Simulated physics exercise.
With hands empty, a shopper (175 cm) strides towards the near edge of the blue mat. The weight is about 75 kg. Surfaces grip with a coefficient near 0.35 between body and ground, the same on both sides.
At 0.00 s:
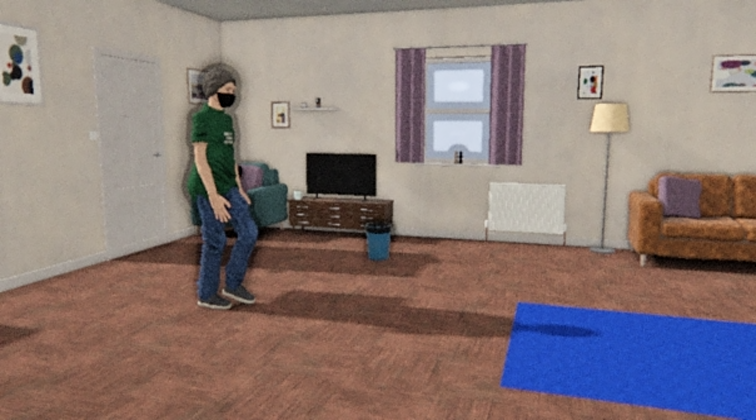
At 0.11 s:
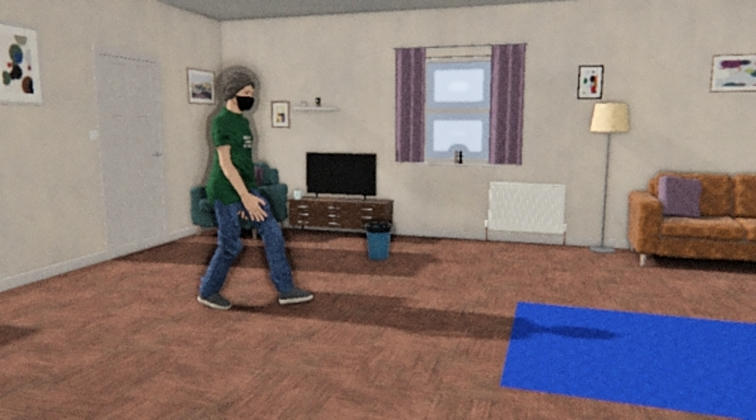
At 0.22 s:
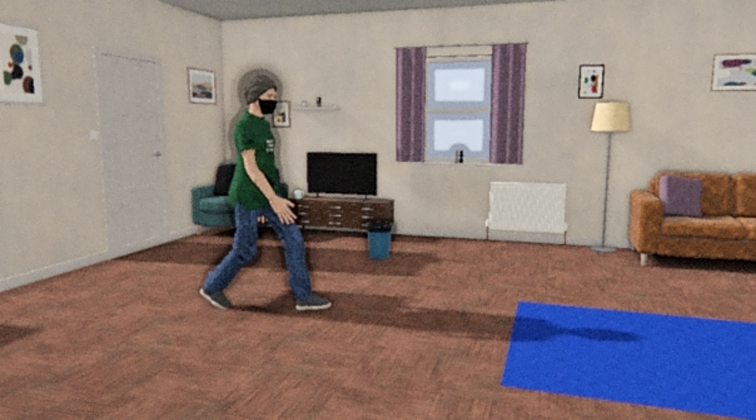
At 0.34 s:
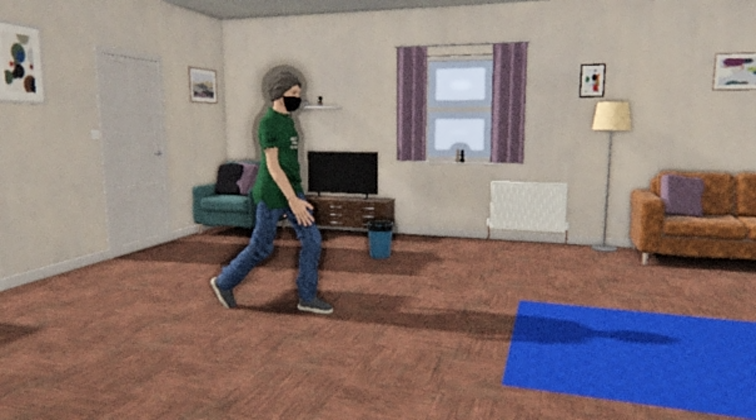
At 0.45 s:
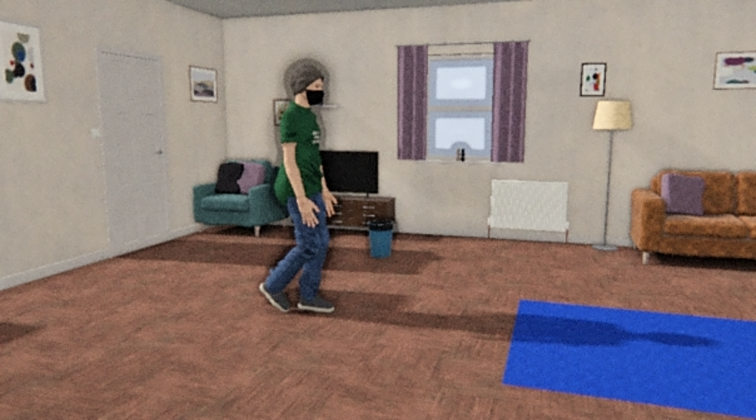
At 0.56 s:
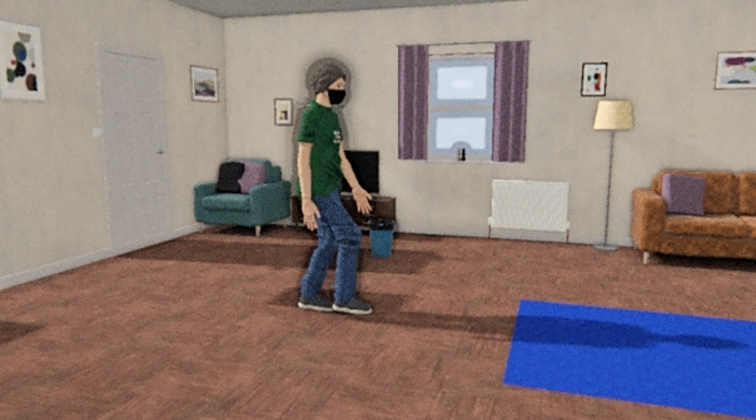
Person in a black face mask and green T-shirt walking empty-handed from left to right across a living room towards a blue mat.
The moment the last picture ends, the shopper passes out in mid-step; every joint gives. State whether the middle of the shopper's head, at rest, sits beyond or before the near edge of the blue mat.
Across the line.
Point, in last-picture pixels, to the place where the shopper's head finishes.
It ends up around (555, 356), more or less.
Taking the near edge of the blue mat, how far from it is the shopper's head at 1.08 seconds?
Position: Approx. 55 cm short.
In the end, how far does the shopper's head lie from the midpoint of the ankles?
Head and ankle midpoint end up around 90 centimetres apart.
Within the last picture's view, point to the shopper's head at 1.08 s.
Somewhere around pixel (432, 210) of the last picture.
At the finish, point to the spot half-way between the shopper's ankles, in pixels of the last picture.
Near pixel (445, 308).
After 0.83 s the shopper's head is 95 cm short of the near edge of the blue mat, near (376, 150) in the last picture's view.
After 1.08 s the shopper's head is 53 cm short of the near edge of the blue mat, near (432, 210) in the last picture's view.
After 1.38 s the shopper's head is 14 cm past the near edge of the blue mat, near (534, 330) in the last picture's view.
When all is still (2.9 s), shopper's hips stop short of the near edge of the blue mat; shopper's head crosses the near edge of the blue mat.
